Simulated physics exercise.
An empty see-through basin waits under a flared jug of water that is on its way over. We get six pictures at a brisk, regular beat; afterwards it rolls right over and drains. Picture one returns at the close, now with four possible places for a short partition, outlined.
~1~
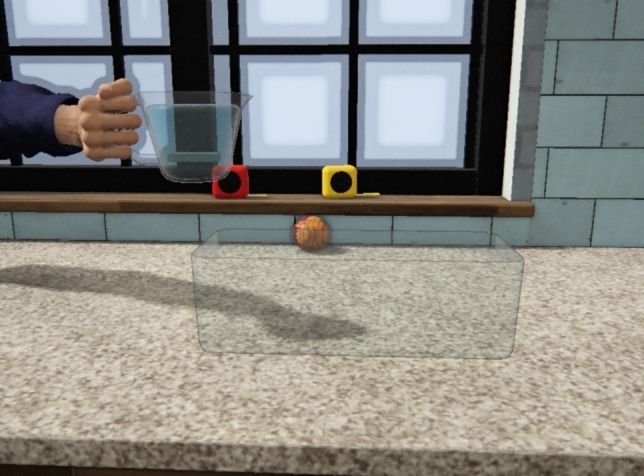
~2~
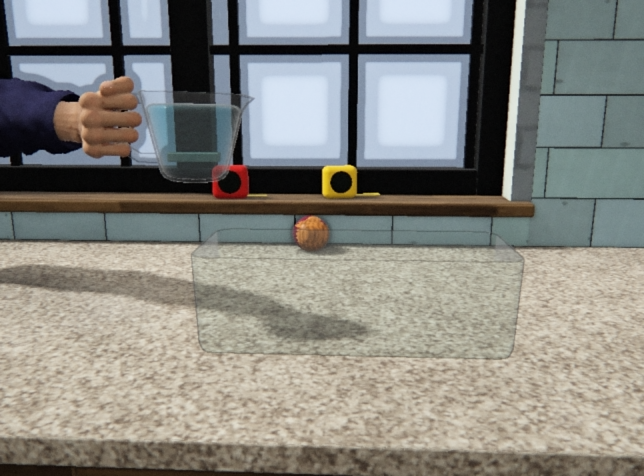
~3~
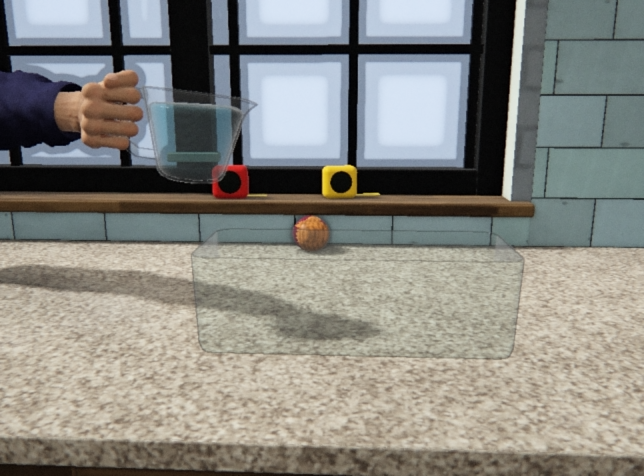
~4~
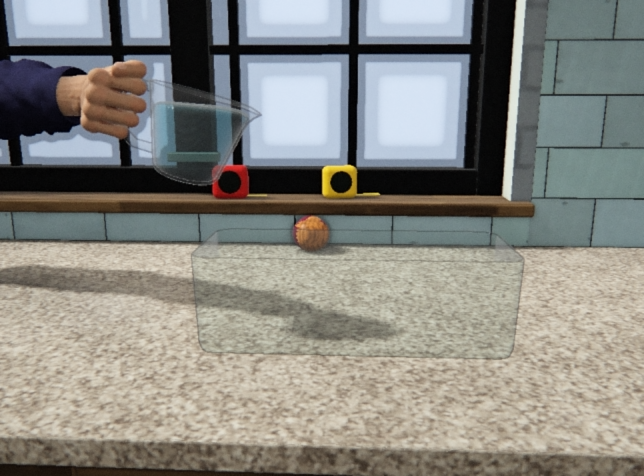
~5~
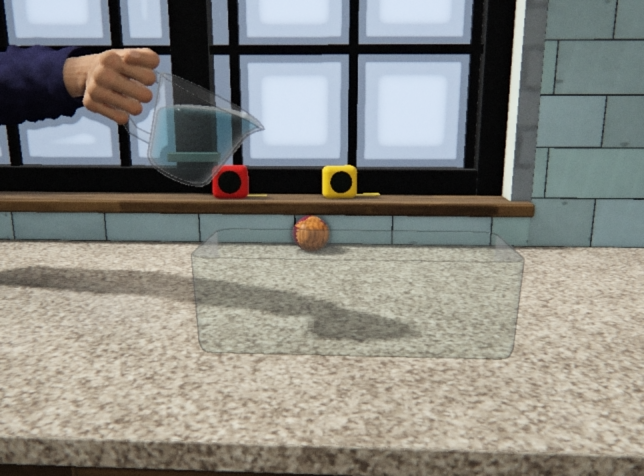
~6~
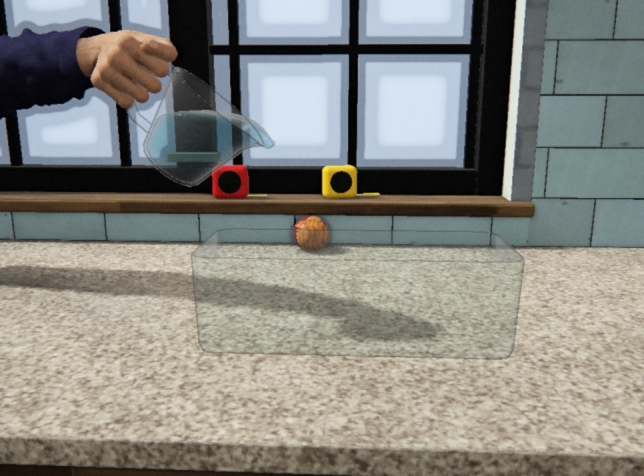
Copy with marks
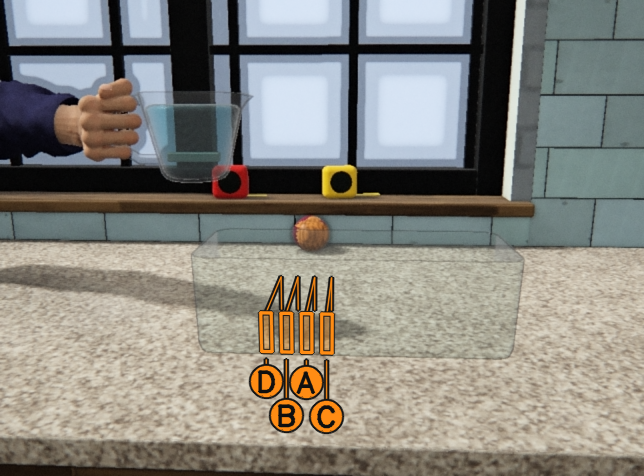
A hand tilts a clear jug of water rightward above an empty see-through basin until water reaches over its lip.
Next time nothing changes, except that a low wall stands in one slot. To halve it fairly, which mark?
The best place is B.
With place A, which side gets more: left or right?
The left one.
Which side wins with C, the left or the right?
The left one.
On the marked copy, A at (306, 360); B at (286, 359); C at (326, 360); D at (266, 359).
Choosing A, about 72 % ends left of the wall and 25 % right of it.
Choosing B, about 47 % ends left of the wall and 51 % right of it; 3 % is lost outside.
Choosing C, about 87 % ends left of the wall and 8 % right of it; 5 % is lost outside.
Choosing D, about 24 % ends left of the wall and 74 % right of it.
